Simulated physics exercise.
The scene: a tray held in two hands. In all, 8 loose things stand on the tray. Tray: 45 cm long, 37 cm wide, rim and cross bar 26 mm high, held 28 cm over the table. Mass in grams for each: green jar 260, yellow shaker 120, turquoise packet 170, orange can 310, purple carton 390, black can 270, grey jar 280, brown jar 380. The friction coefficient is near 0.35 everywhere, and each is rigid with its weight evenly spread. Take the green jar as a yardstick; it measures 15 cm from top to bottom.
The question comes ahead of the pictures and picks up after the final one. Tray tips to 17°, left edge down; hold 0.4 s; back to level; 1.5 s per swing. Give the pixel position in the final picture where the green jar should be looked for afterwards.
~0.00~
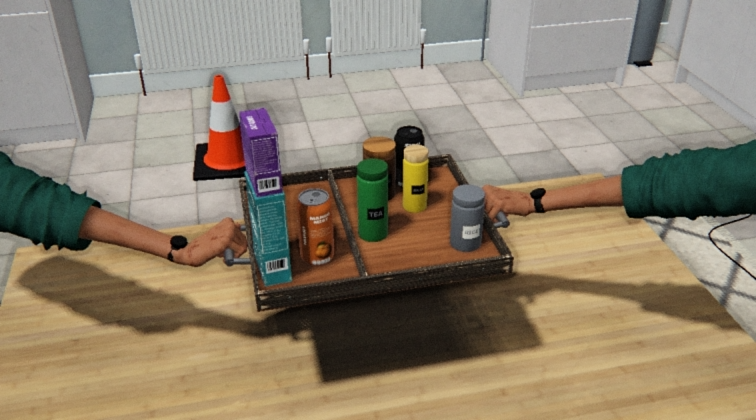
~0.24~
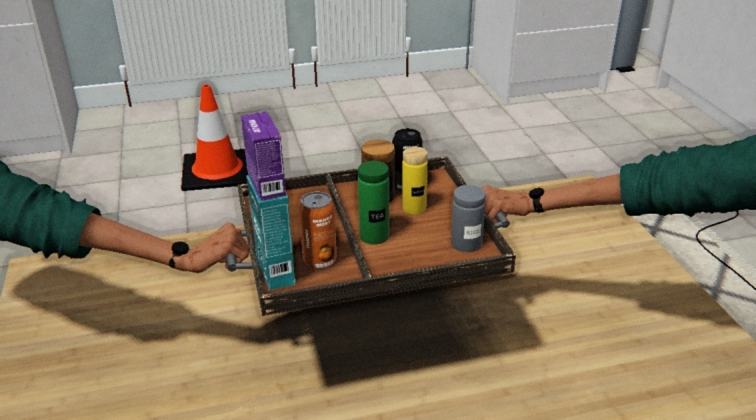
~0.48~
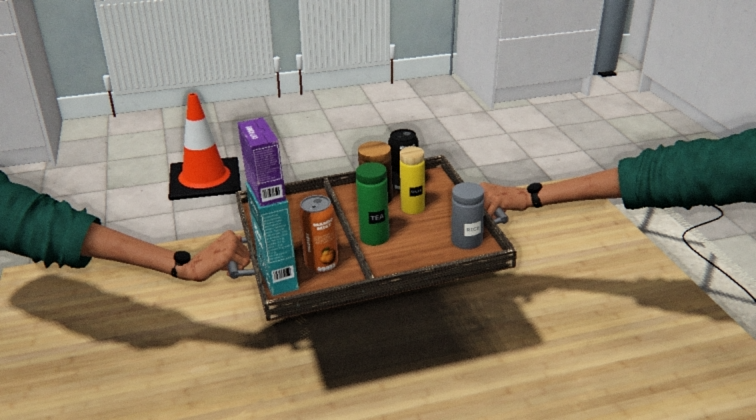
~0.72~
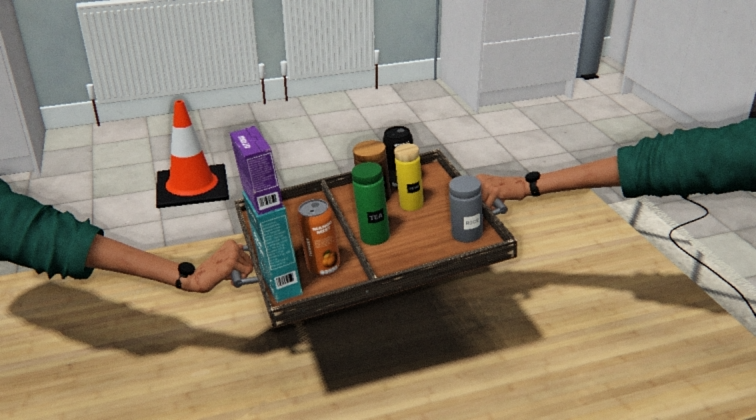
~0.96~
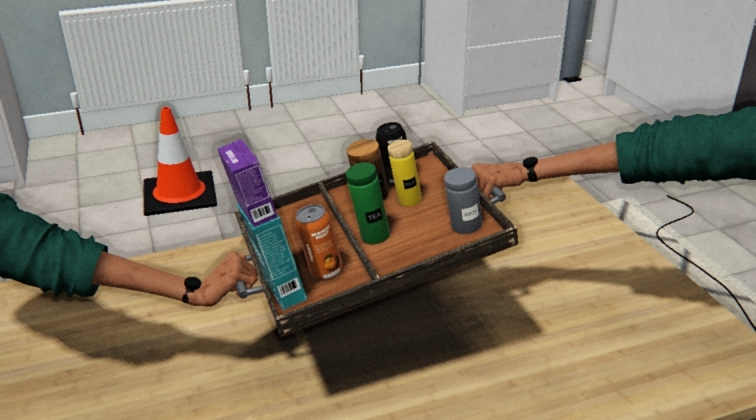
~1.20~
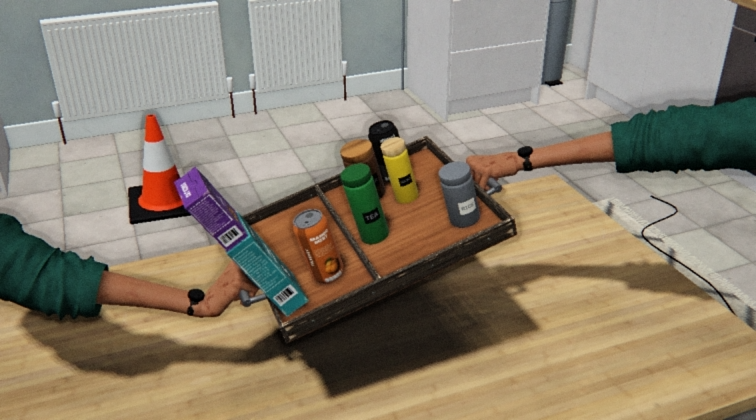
(375, 203).
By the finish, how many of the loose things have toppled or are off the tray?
Total: 2.
After 1.40 s, tray tilted 16°, left edge down; turquoise packet now off the tray.
After 1.60 s, tray tilted 17°, left edge down.
After 2.80 s, tray tilted 7°, left edge down.
At rest (4.0 s), off the tray, turquoise packet and purple carton; the other 6 in place, give or take 5 cm. In the last view, green jar near (375, 202).
